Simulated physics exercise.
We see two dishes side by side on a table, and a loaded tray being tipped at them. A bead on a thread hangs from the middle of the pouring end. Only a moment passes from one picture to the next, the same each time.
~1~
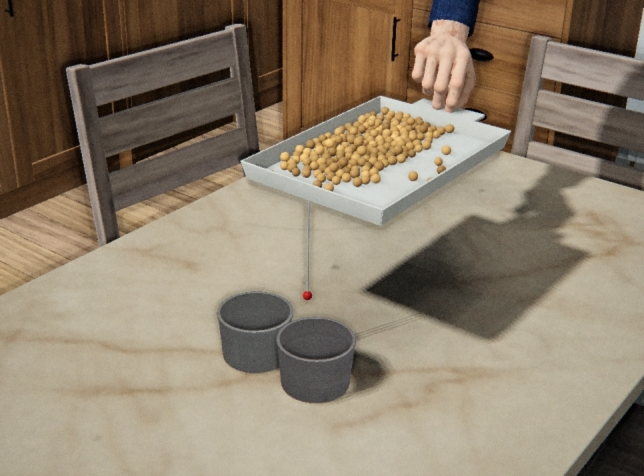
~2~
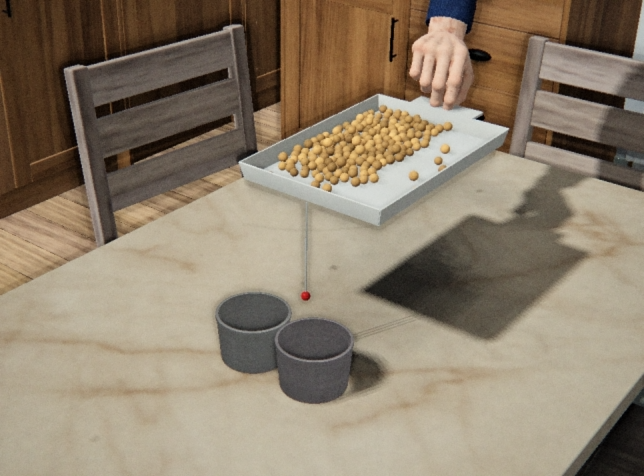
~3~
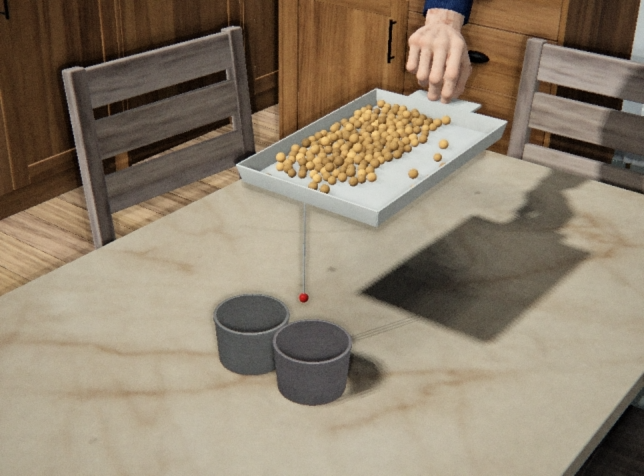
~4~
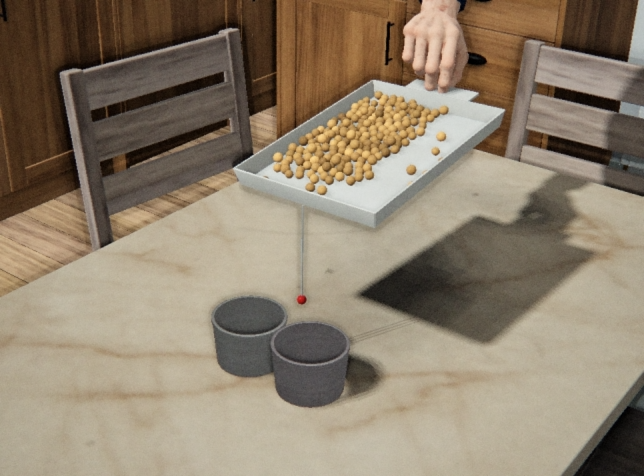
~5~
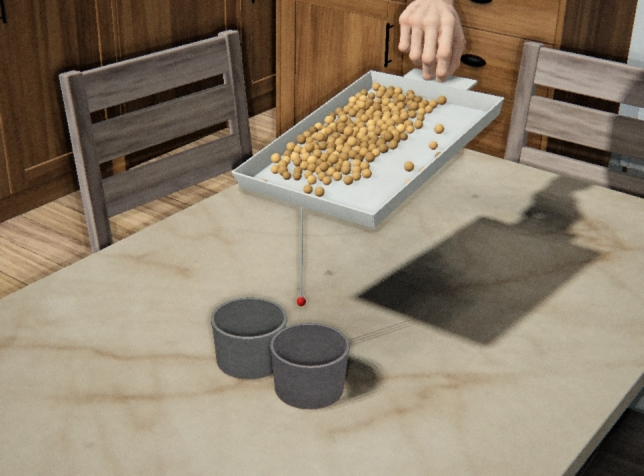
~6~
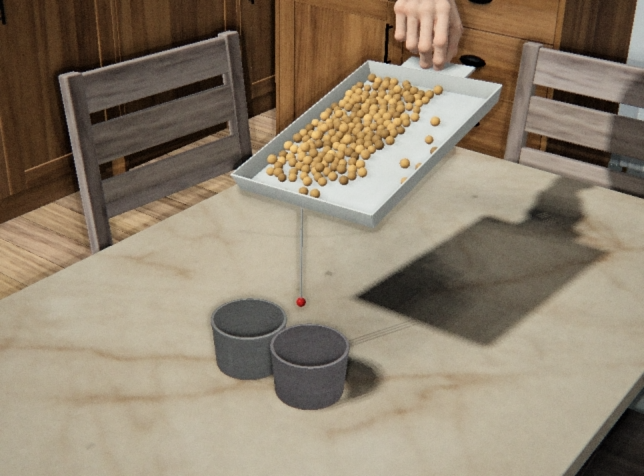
To begin with, a hand holds a tray of round wooden beads almost level above two dark dishes on a table, a red bead hanging by a thread beneath it. The hand then gradually raises the far end, tilting the tray slightly toward its near left corner, and some beads shift.
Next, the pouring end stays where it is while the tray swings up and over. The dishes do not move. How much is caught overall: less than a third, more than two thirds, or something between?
They take from one third to two thirds between them.
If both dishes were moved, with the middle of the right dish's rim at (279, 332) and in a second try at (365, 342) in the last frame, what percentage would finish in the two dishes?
First some 80, then 0 per cent.
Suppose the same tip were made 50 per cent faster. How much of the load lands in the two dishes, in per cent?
About 60 per cent.
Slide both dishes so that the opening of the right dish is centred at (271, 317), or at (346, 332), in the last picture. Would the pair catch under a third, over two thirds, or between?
One: One to two thirds. Two: Below one third.
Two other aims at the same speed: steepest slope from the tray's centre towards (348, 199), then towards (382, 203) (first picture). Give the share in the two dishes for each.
The first gives 50 %, the second 20 %.
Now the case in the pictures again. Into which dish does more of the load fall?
The winner is the dish on the left.
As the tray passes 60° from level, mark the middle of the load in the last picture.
Near (283, 172).
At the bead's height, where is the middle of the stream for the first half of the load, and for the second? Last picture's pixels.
Early half (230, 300), late half (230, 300).
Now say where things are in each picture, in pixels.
In the first picture, corners of the pouring end near (247, 161) and (381, 207), level; middle of the load near (361, 146), round wooden beads; left dish near (232, 344); right dish near (292, 374); bead on its thread near (308, 296).
In the second picture, corners of the pouring end near (245, 162) and (379, 207), level; middle of the load near (359, 145).
In the third picture, corners of the pouring end near (242, 164) and (377, 209), tipped barely, lowest at the left corner; middle of the load near (357, 143).
In the fourth picture, corners of the pouring end near (239, 168) and (374, 210), tipped a little, lowest at the left corner; middle of the load near (354, 139).
In the fifth picture, corners of the pouring end near (238, 171) and (372, 211), tipped a little, lowest at the left corner; middle of the load near (352, 135).
In the sixth picture, corners of the pouring end near (237, 173) and (371, 211), tipped a little, lowest at the left corner; middle of the load near (348, 131), near two thirds on the move; left dish near (225, 352); right dish near (286, 381).
Shortly afterwards, tray tipped steeply; all but a few on the tray; only a few in the left dish; only a few outside both; a little in the air.
Next, tray tipped right over; a little on the tray; a little in the right dish; near a third in the left dish; near a third outside both; a little in the air.
Some moments later, tray tipped past a quarter turn; a little in the right dish; near half in the left dish; near half outside both.
In the end, tray tipped past a quarter turn; a little in the right dish; near half in the left dish; near half outside both.
